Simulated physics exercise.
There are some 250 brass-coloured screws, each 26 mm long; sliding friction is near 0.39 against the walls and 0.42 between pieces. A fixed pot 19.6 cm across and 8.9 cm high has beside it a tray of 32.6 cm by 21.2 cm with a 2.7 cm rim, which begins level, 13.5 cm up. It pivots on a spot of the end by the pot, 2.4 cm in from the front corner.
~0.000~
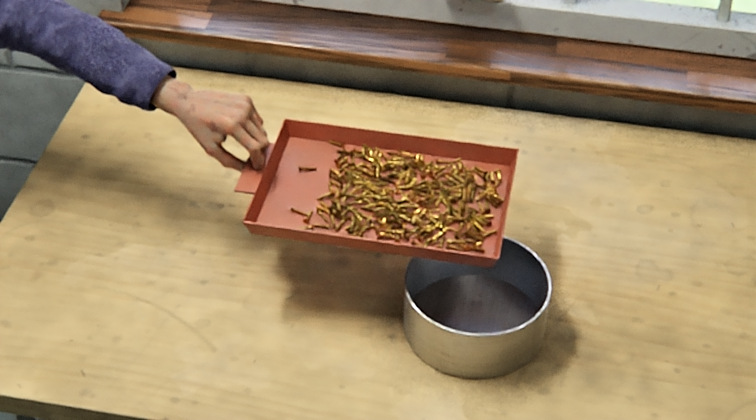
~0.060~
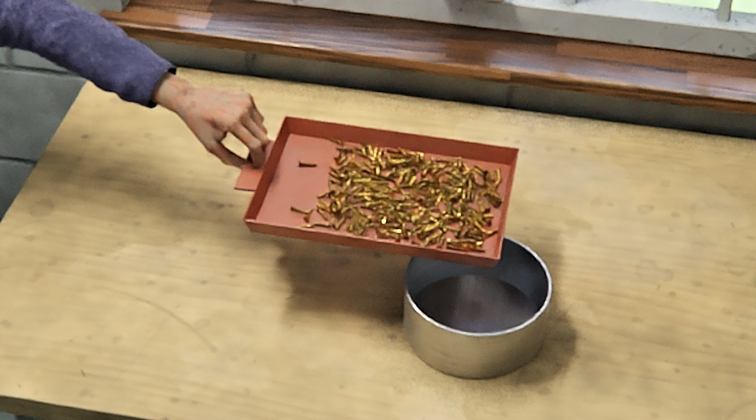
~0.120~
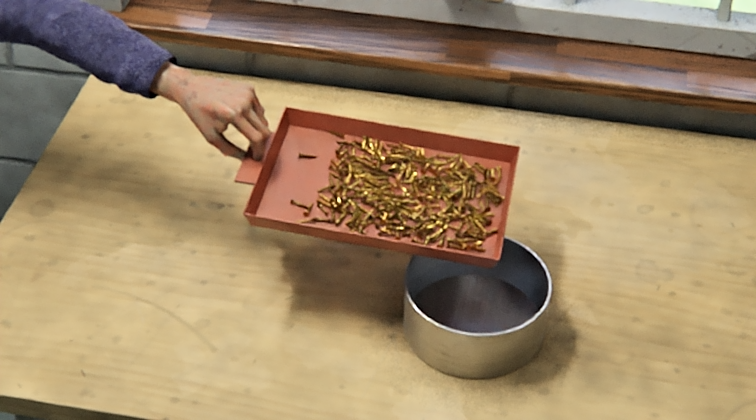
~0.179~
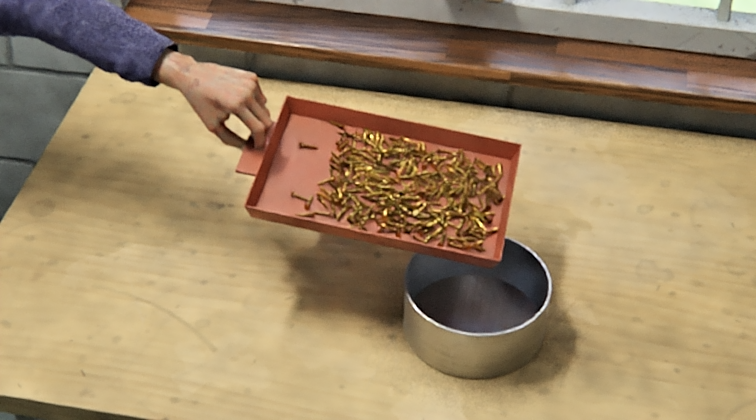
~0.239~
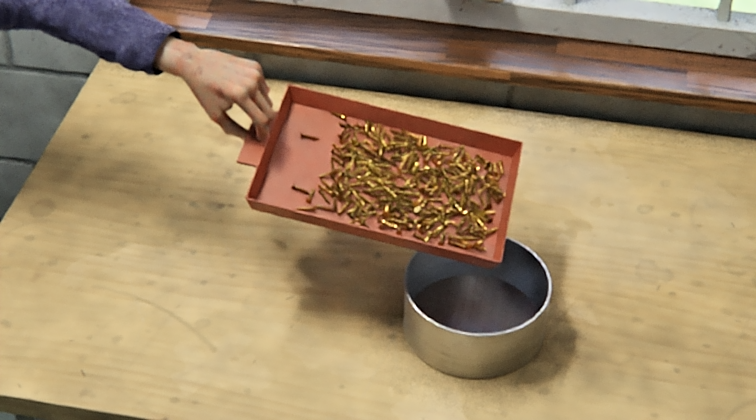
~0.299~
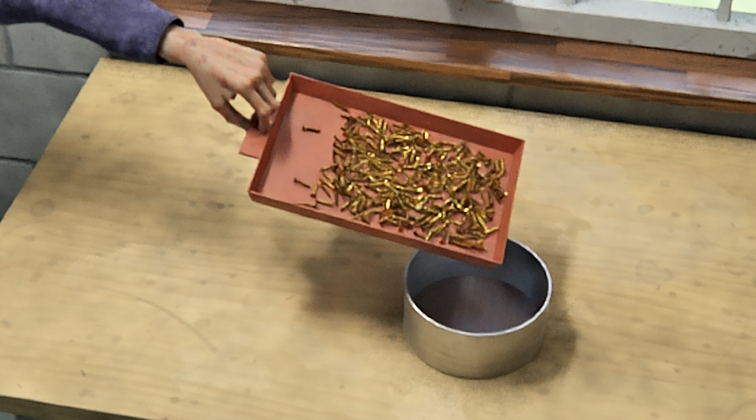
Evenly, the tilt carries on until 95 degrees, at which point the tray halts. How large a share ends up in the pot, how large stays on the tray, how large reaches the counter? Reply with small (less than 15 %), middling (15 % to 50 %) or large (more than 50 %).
Pot - large, tray - small, counter - small.
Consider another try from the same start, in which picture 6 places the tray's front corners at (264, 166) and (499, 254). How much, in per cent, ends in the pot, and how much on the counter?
Final per cent - pot 35, counter 65.
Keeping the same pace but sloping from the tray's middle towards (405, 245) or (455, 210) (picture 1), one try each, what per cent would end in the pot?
Roughly 80 % for the first direction, roughly 40 % for the second.
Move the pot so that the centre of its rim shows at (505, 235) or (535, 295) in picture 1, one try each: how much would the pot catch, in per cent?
Close to 5 in a hundred, then close to 100 in a hundred.
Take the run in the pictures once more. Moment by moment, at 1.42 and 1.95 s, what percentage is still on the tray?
Around 90 first, about 0 after.
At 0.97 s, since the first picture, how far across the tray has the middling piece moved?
By then it sits near 10 cm from where it began.
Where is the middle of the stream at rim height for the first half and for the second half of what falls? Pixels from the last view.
First half close to (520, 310), second half close to (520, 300).
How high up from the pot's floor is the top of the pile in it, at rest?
Top level: Approx. 4.5 cm.
After 0.97 s, tilt 52 degrees; the tray holds 100 %, the pot 0 %.
After 1.42 s, tilt 77 degrees; the tray holds 90 %, the pot 10 %.
After 1.95 s, tilt 95 degrees; the tray holds 0 %, the pot 90 %.
At rest (2.8 s), pot 90 %, tray 0 %, counter 10 %.
